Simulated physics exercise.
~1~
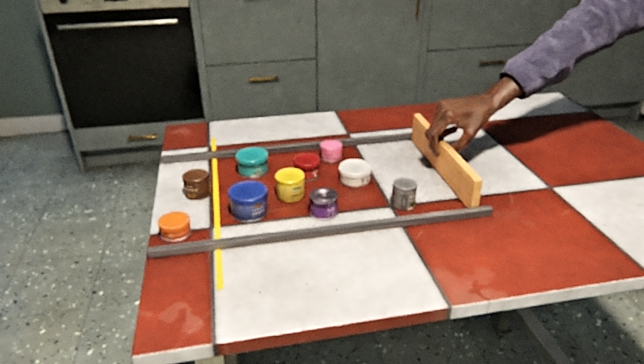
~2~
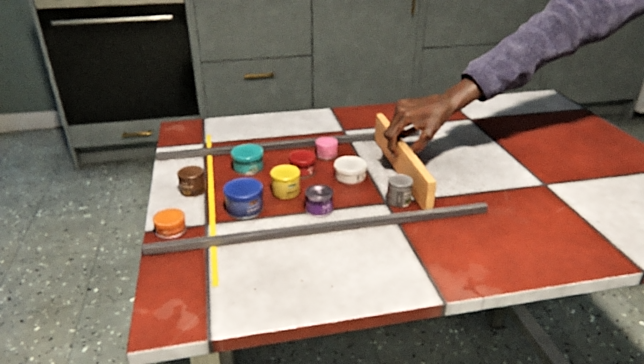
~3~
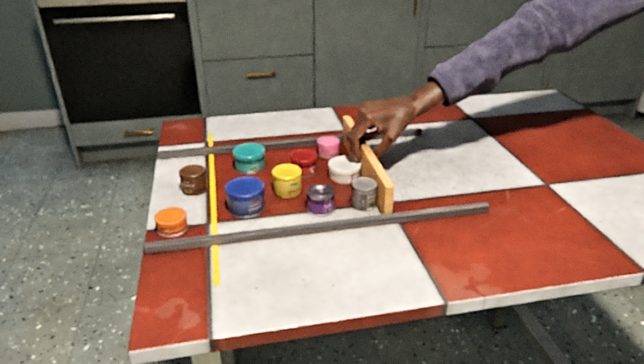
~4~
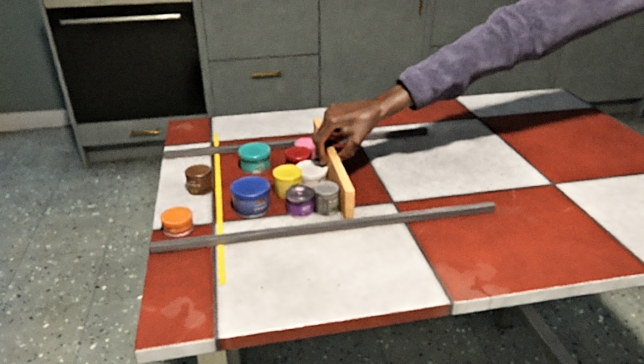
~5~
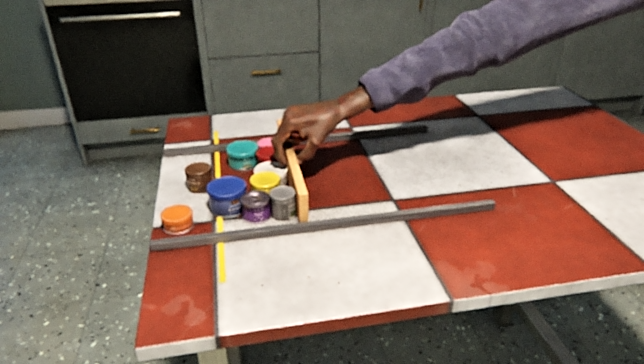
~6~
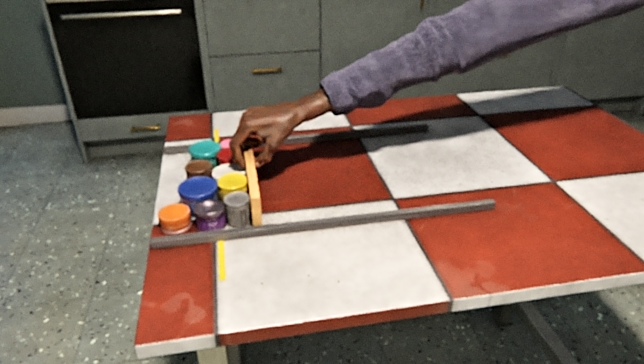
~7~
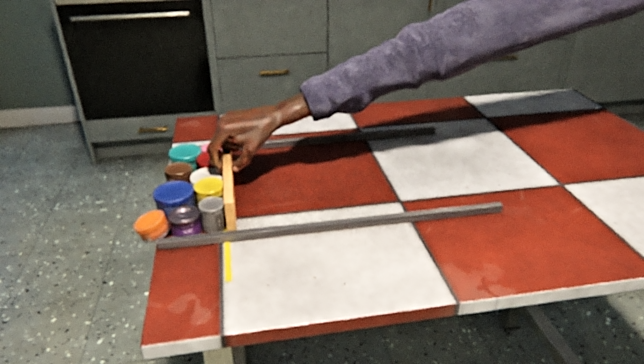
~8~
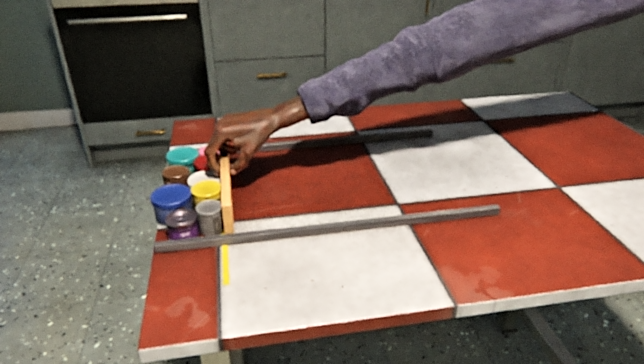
In a kitchen with a speckled floor, a slightly swaying view looks down on a red and white checked table. Small tubs and jars in orange, brown, blue, teal, yellow, red, pink, white, purple and grey sit scattered between two grey rails, near a strip of yellow tape. From the right, a hand in a purple sleeve slides an upright wooden board left, gathering the grey, white and purple containers, then the rest, into a tight cluster. The board pushes them past the tape towards the left edge and stops around the tape. The orange tin tips over the edge and drops out of view, while the others stay crowded on the table.
